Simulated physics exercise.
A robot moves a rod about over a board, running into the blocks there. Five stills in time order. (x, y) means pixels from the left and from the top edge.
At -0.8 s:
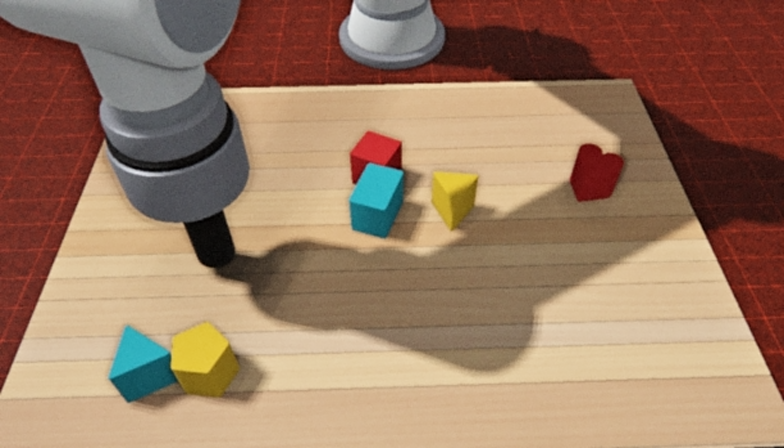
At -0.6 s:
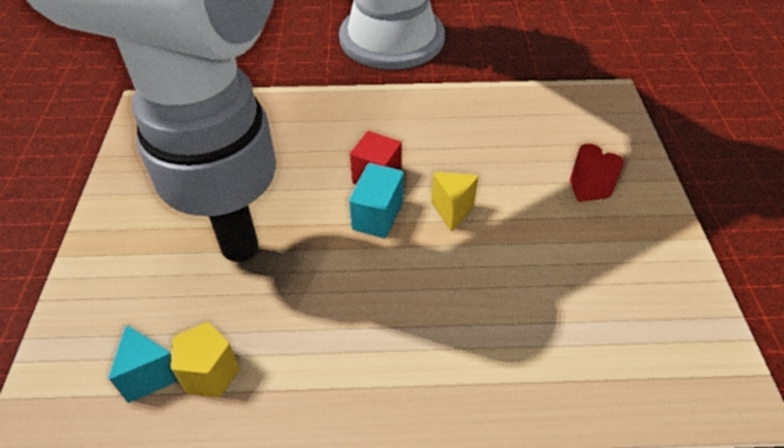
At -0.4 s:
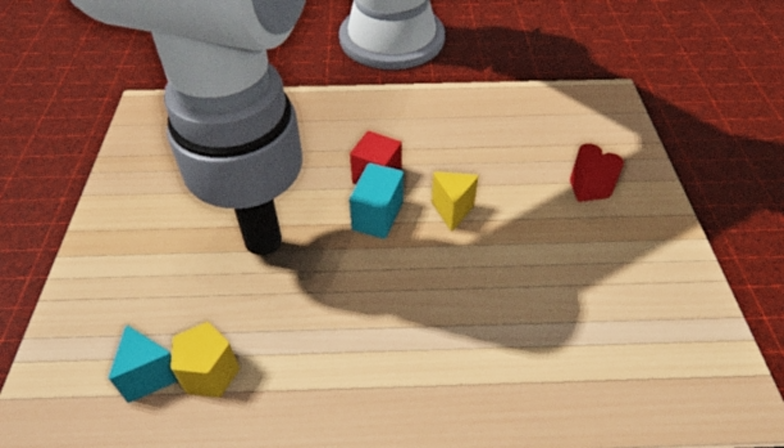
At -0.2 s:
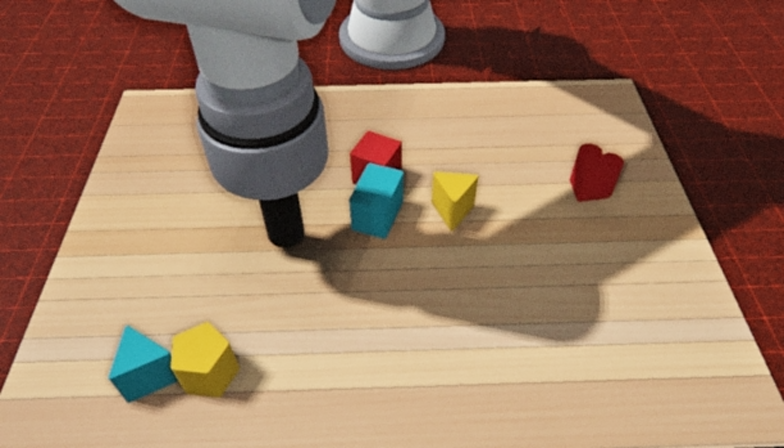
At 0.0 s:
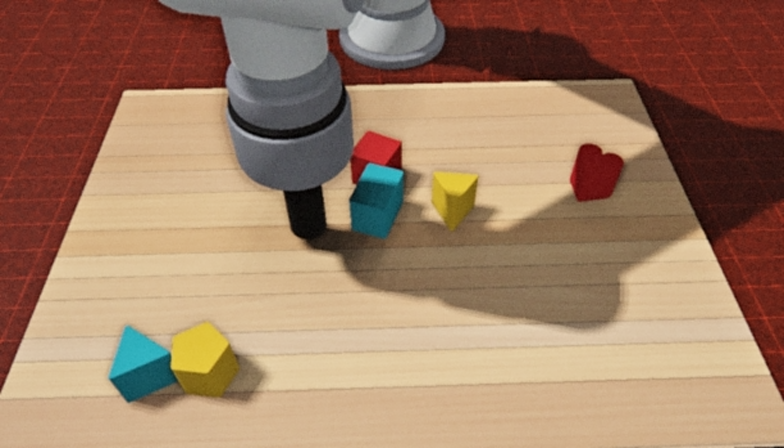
Robot arm sliding a black rod rightward and slightly away across a wooden board, while the colourful blocks around it stay still.
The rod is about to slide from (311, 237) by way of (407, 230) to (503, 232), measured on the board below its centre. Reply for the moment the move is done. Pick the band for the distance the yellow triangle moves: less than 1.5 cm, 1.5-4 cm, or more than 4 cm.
1.5 to 4 cm.
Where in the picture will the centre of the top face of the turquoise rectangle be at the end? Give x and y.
It will likely be found at (426, 171).
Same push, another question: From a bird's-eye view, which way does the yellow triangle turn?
The block spins anticlockwise.
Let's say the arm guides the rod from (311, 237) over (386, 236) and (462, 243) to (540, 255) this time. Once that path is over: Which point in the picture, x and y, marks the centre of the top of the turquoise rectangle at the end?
I think it will end close to (420, 177).
The first path, step by step. One third of the way, rod (375, 221); turquoise rectangle (403, 182), turned 50° anticlockwise.
Two thirds of the way, rod (441, 218); turquoise rectangle (426, 171), turned 105° anticlockwise; yellow triangle (469, 175), turned 30° clockwise.
At the end, rod (506, 221); red square unmoved; turquoise rectangle (426, 171), turned 105° anticlockwise; yellow triangle (484, 172), turned 35° anticlockwise.
